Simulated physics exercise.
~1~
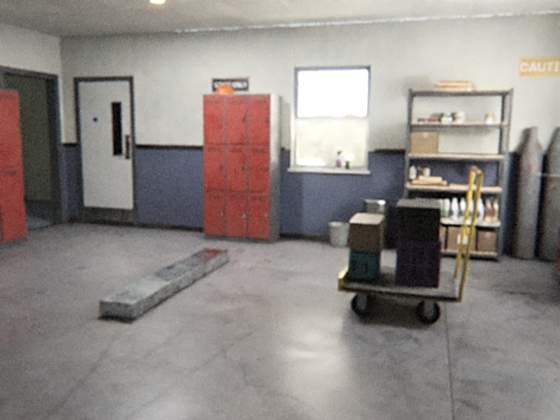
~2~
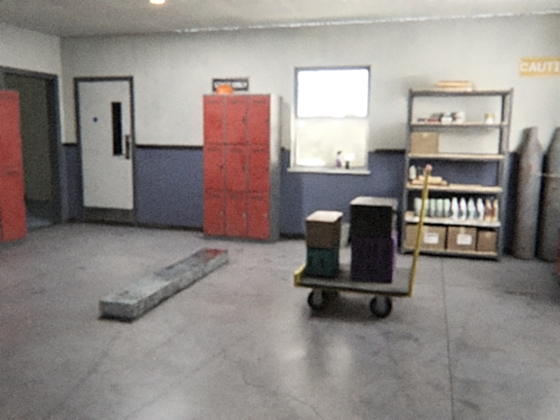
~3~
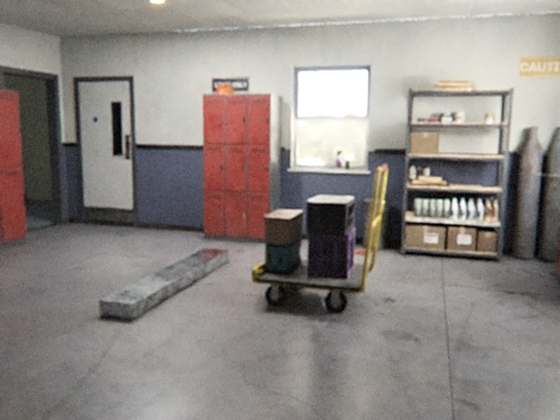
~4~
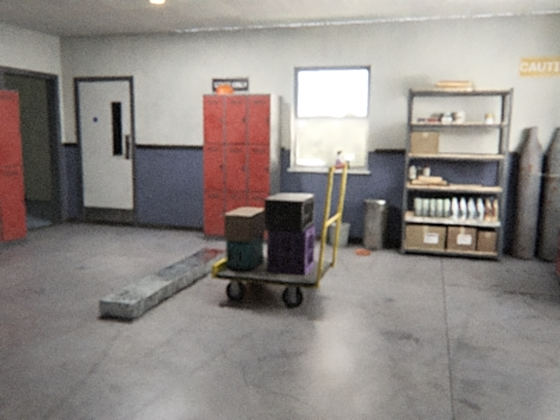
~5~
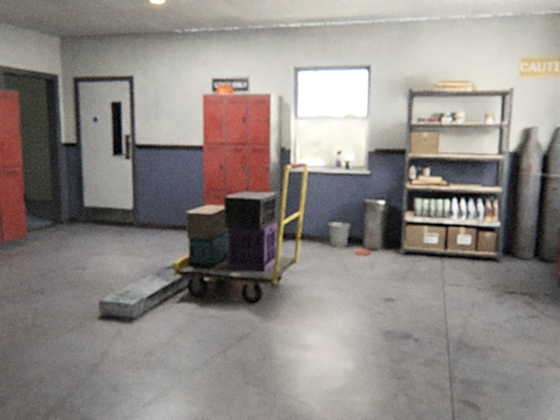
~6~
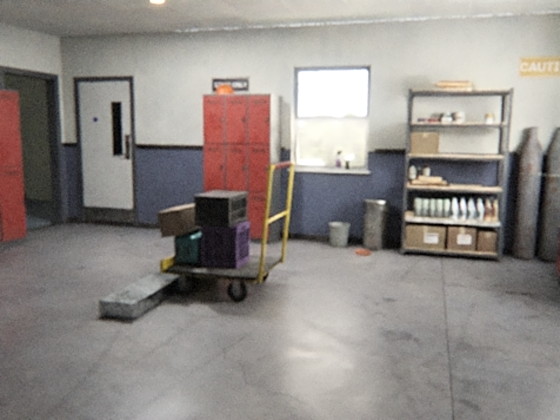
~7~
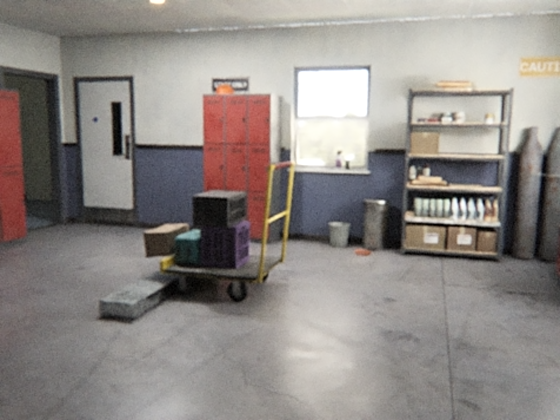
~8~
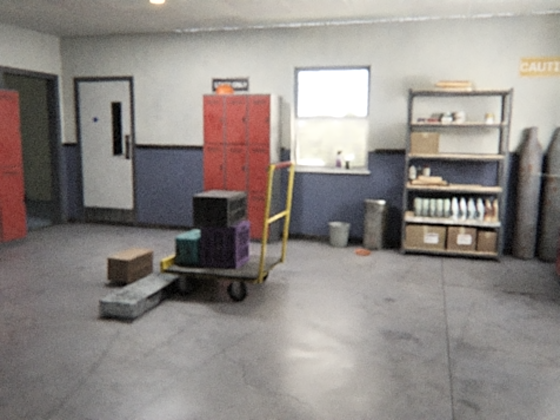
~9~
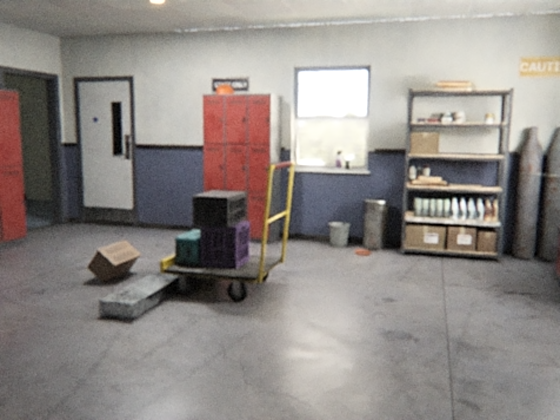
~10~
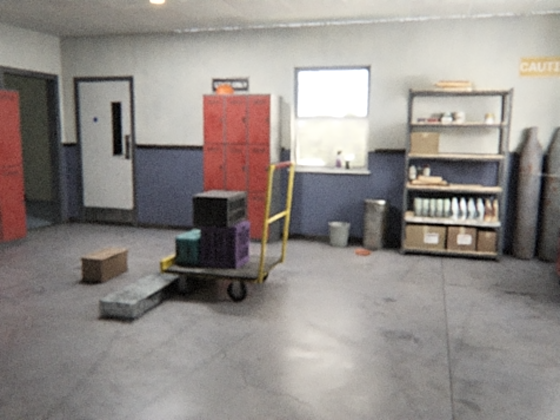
A flat trolley with a yellow handle rolls leftward across the grey concrete floor of a workshop, seen by a still camera from across the room. It carries a brown box on a teal case at the front and a black crate on a purple one behind, with red lockers, a window and shelving beyond. The trolley stops against a low grey kerb, and the brown box slides forward off the teal case. It tips over the front, tumbles past the kerb and settles on the floor to the left, while the other three stay aboard.
